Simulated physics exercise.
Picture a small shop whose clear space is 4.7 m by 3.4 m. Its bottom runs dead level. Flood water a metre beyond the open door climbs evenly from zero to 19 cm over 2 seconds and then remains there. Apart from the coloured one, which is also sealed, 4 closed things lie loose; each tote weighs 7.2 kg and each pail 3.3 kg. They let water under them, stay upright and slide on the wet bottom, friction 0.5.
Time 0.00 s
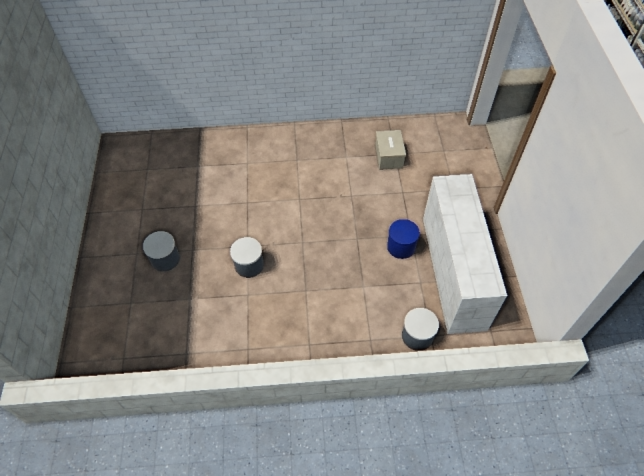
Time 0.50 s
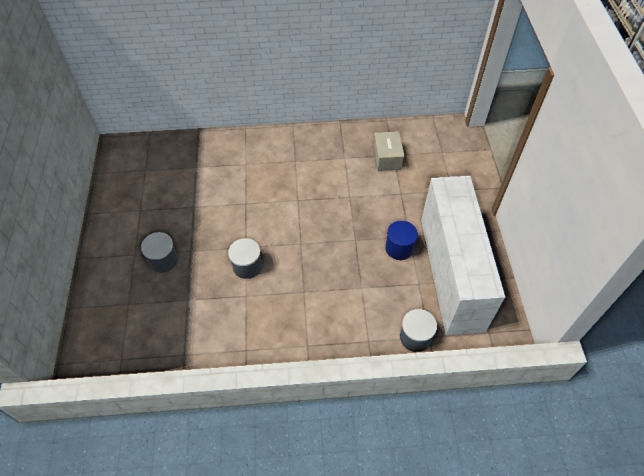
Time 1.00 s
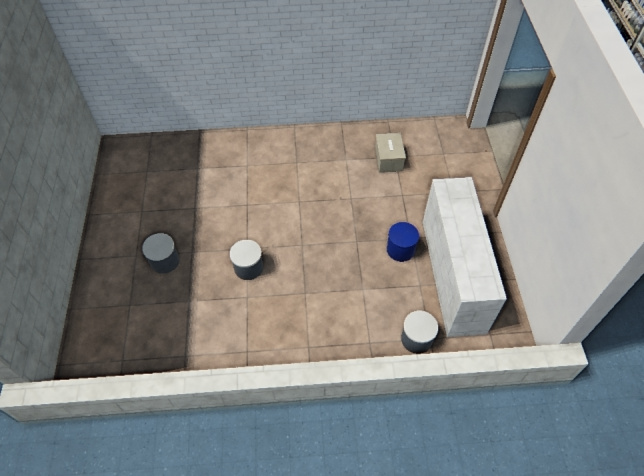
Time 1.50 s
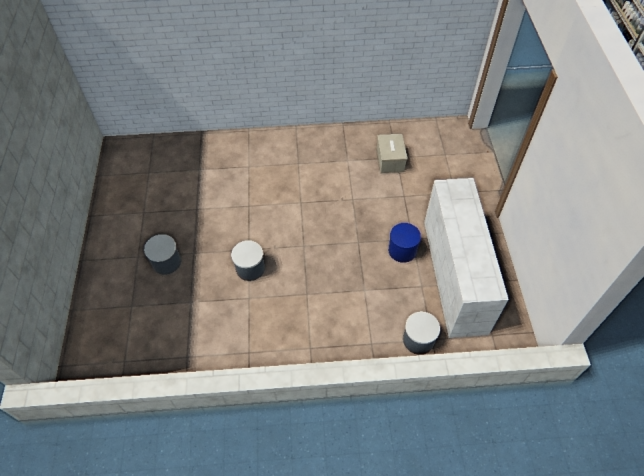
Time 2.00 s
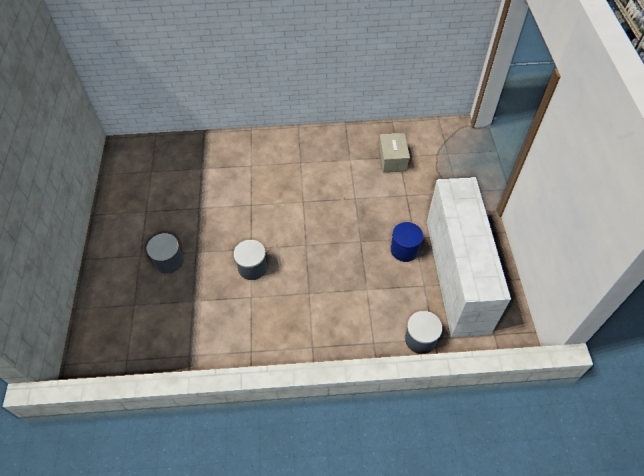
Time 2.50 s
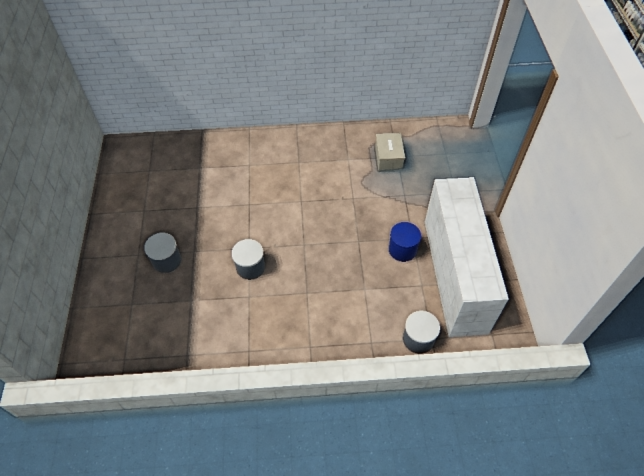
A small shop with a tiled floor, pale walls and a doorway at the right is seen from high above, its largest loose-standing piece a long white block near that doorway. A blue pail stands left of the block, with three grey, pale-topped drums and a beige box around the floor. Blue water covers the ground outside, then enters through the doorway and spreads thinly toward the box, while the objects stay put and the view shifts very slightly.
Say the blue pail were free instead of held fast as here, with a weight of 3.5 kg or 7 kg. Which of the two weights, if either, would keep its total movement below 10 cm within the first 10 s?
Lighter choice.
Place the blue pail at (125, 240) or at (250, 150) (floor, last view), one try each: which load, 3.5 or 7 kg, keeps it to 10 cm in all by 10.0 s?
Note, in order: None OK; none OK.
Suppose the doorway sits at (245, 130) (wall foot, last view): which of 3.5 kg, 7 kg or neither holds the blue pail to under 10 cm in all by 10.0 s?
I'd say neither one will work.
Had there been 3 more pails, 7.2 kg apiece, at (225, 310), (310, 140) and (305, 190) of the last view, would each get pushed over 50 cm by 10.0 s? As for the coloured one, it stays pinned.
Result, in order - falls shy; exceeds it; exceeds it.
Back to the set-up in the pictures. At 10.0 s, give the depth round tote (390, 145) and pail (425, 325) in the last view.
First about 13 cm, second about 7 cm.
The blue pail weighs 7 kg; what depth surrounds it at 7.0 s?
Depth: Approx. 2 cm.
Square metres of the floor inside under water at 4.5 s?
10.5 m2.
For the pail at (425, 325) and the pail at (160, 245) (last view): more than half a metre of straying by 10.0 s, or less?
Object 1: Not surpassed, object 2: Surpassed.
After 3.5 s the blue pail would be 0 cm from its start with 3.5 kg and 0 cm from its start with 7 kg; 1 cm of water round it then.
After 4.5 s the blue pail would be 0 cm from its start with 3.5 kg and 0 cm from its start with 7 kg; 2 cm of water round it then.
After 7.0 s the blue pail would be 0 cm from its start with 3.5 kg and 0 cm from its start with 7 kg; 2 cm of water round it then.
After 10.0 s the blue pail would be 0 cm from its start with 3.5 kg and 0 cm from its start with 7 kg; 4 cm of water round it then.
